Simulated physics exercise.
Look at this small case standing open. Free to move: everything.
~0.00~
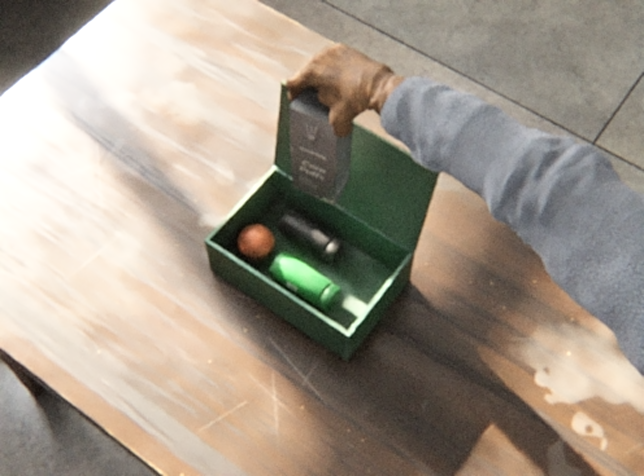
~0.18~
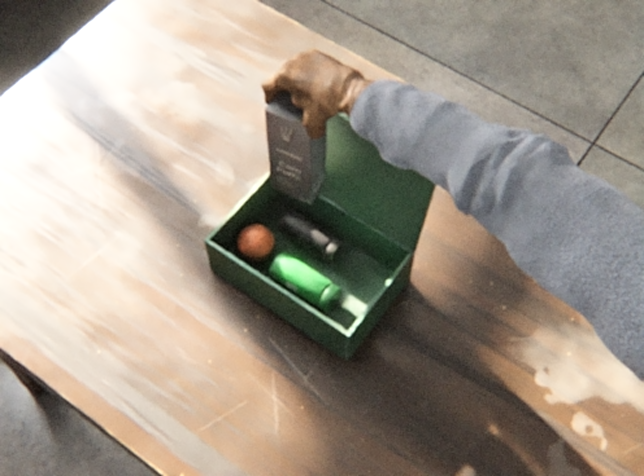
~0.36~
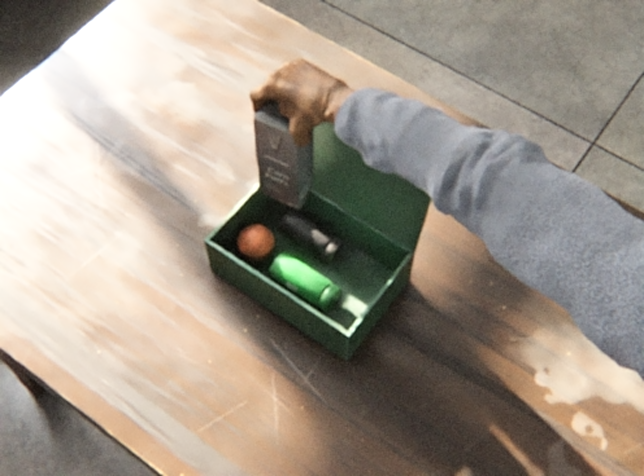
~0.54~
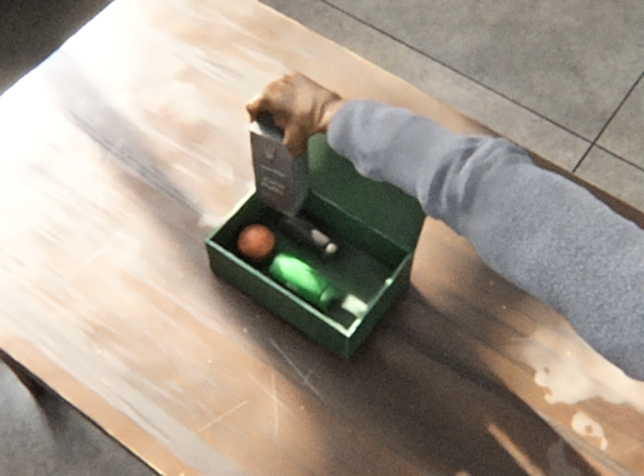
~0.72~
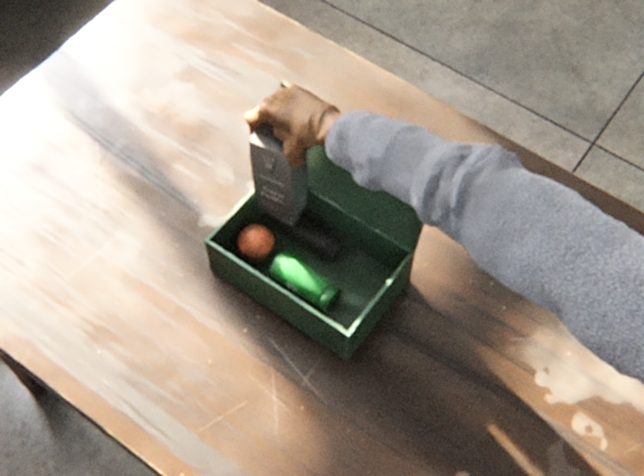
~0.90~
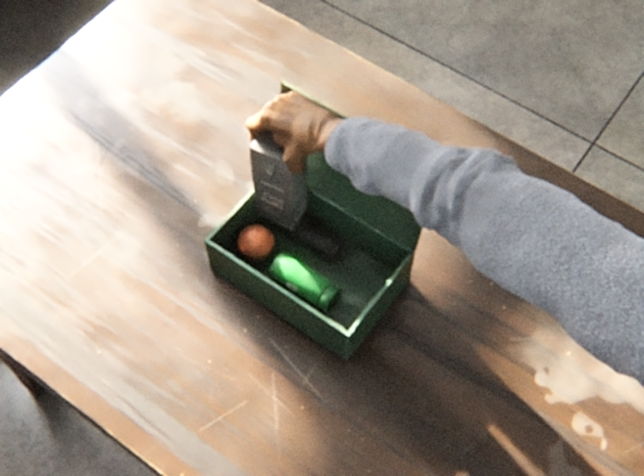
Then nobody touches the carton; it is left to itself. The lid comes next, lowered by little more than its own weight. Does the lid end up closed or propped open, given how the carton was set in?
The lid ends up propped open.
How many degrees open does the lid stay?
Around 18 degrees.
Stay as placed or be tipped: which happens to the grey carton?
Well, the grey carton ends up skewed.
Around 1.80 s, lid starting down; grey carton rocked 71° from its first pose near (255, 229); black shaker displaced a little.
Around 2.50 s, lid 60° above the rim; grey carton rocked 71° from its first pose near (254, 228); black shaker displaced a little.
Around 3.10 s, lid 17° above the rim; grey carton rocked 71° from its first pose near (254, 228); black shaker displaced a little.
Finally (6.5 s), lid 17° above the rim; down or leaning hard in the box, grey carton; the other 3 still in place. Final places as the last picture's camera would see them, grey carton near (254, 228).
